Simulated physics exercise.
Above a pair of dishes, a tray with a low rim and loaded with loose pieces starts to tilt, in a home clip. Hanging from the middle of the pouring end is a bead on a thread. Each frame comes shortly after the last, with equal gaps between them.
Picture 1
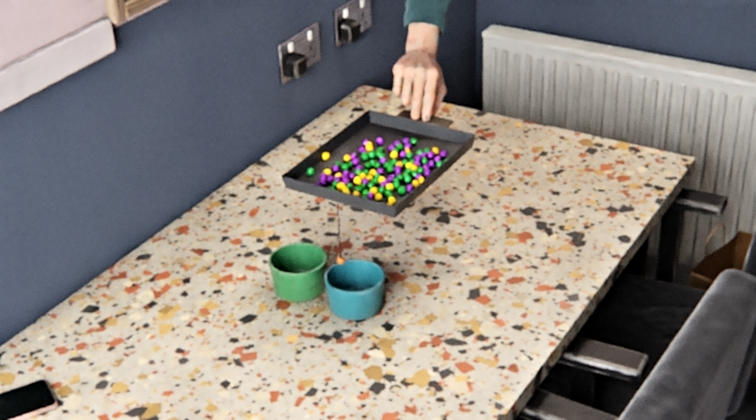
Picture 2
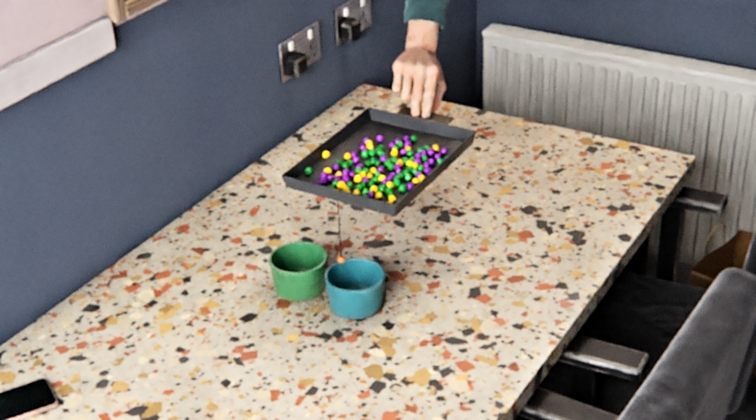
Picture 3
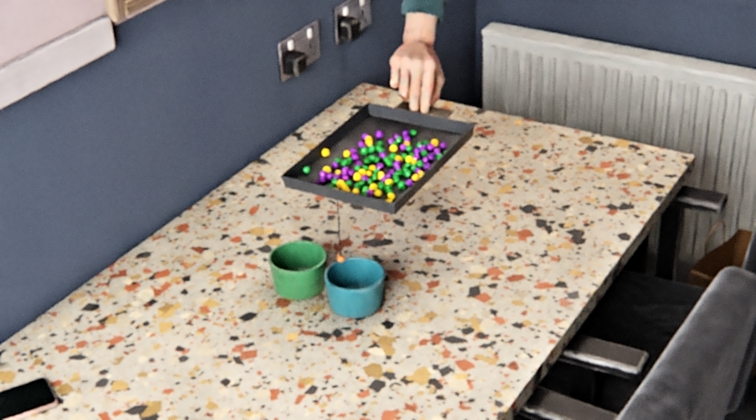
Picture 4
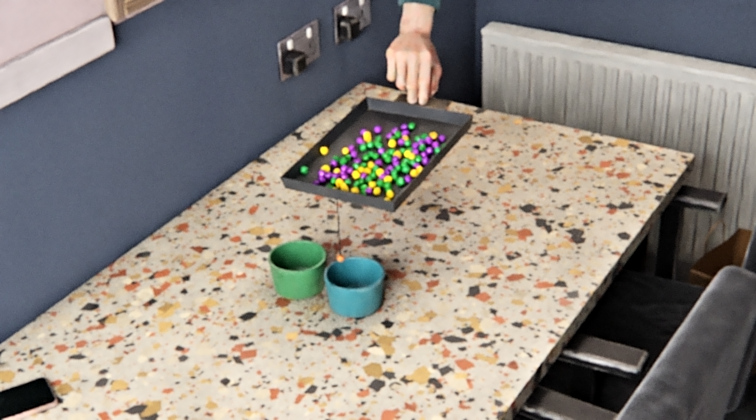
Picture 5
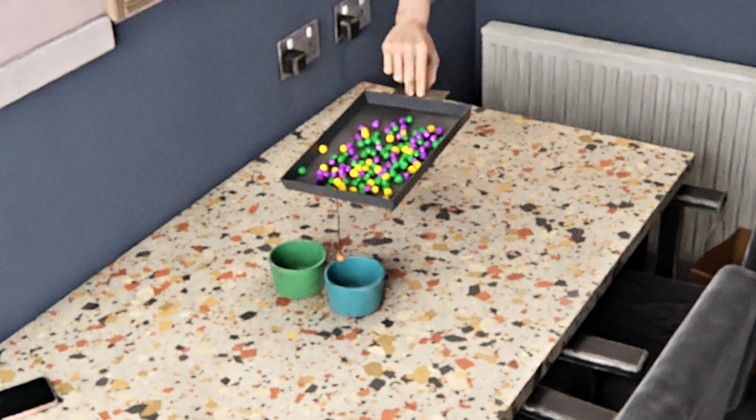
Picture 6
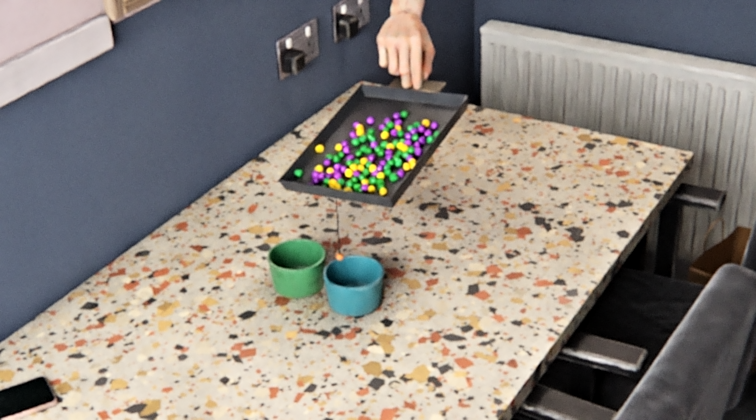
At a speckled table, a hand held a dark tray of green, purple and yellow beads above two small dishes, then slowly raised its end, tilting the tray slightly as the beads shifted a little.
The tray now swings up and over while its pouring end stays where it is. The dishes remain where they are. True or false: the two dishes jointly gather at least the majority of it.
True, they gather the majority.
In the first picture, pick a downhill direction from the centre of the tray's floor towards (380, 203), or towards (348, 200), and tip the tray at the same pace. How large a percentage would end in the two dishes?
In turn, 0 percent and then 0 percent.
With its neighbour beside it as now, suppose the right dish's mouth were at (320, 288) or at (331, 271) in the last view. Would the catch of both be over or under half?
In the first position a minority, in the second a majority.
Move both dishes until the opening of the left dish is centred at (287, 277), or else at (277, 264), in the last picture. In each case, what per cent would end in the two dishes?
Around 30 % followed by around 80 %.
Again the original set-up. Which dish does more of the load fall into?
That one is the leftward one.
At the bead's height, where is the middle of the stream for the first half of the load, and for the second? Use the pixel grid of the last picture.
First part (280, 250), rest (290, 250).
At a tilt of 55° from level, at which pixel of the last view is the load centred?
Somewhere about pixel (322, 171).
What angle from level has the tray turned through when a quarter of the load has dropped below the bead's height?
Somewhere around 85 degrees.
Soon, tray tipped steeply; all on the tray.
A while on, tray tipped right over; about a third on the tray; about a quarter in the left dish; a small part outside both; about a quarter in the air.
Towards the end, tray tipped past a quarter turn; about two thirds in the left dish; about a third outside both.
Finally, tray tipped past a quarter turn; none in the right dish; about two thirds in the left dish; about a third outside both.
